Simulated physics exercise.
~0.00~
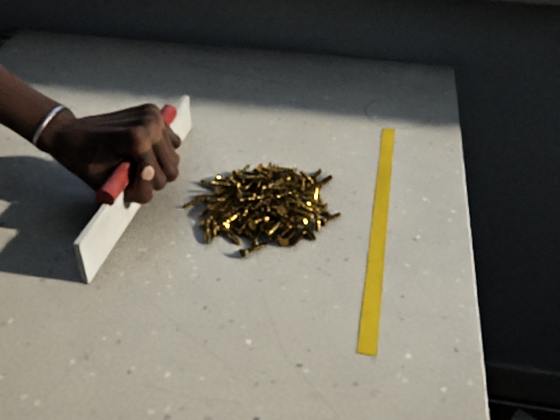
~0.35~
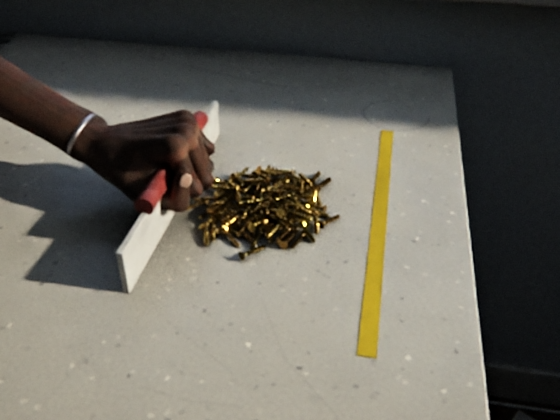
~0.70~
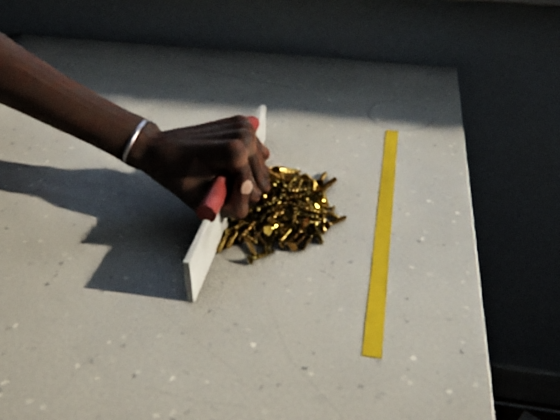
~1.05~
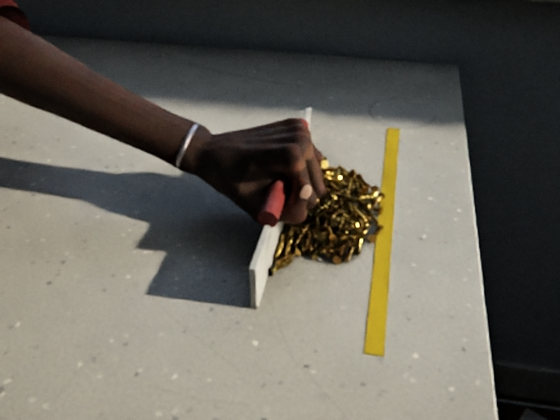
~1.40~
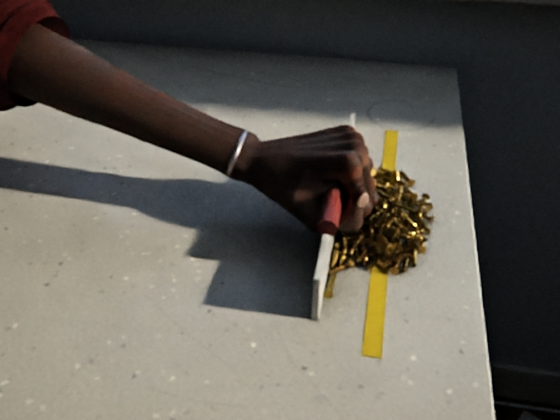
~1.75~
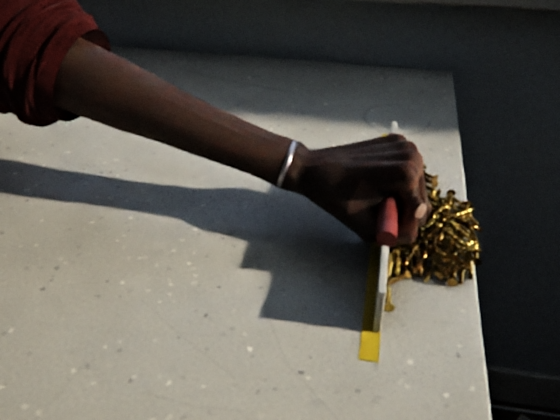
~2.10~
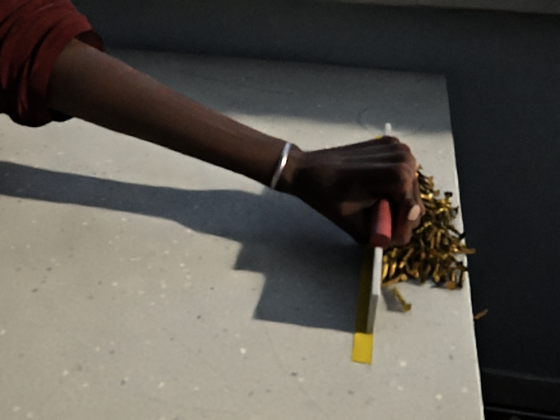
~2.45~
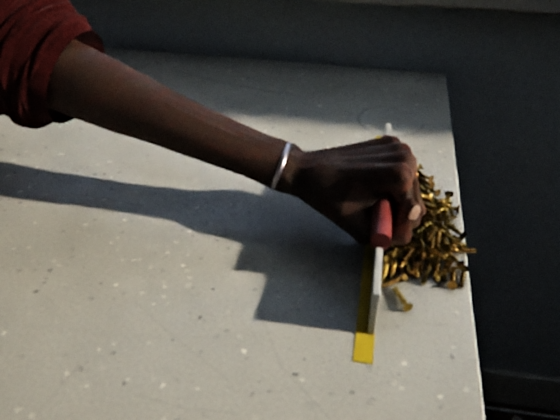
The clip shows a hand with a red-handled white scraper pushing a pile of small shiny golden pieces rightward across a speckled table. The scraper stops at the yellow tape, with most of the pile resting near the table's right edge and a small part over it.
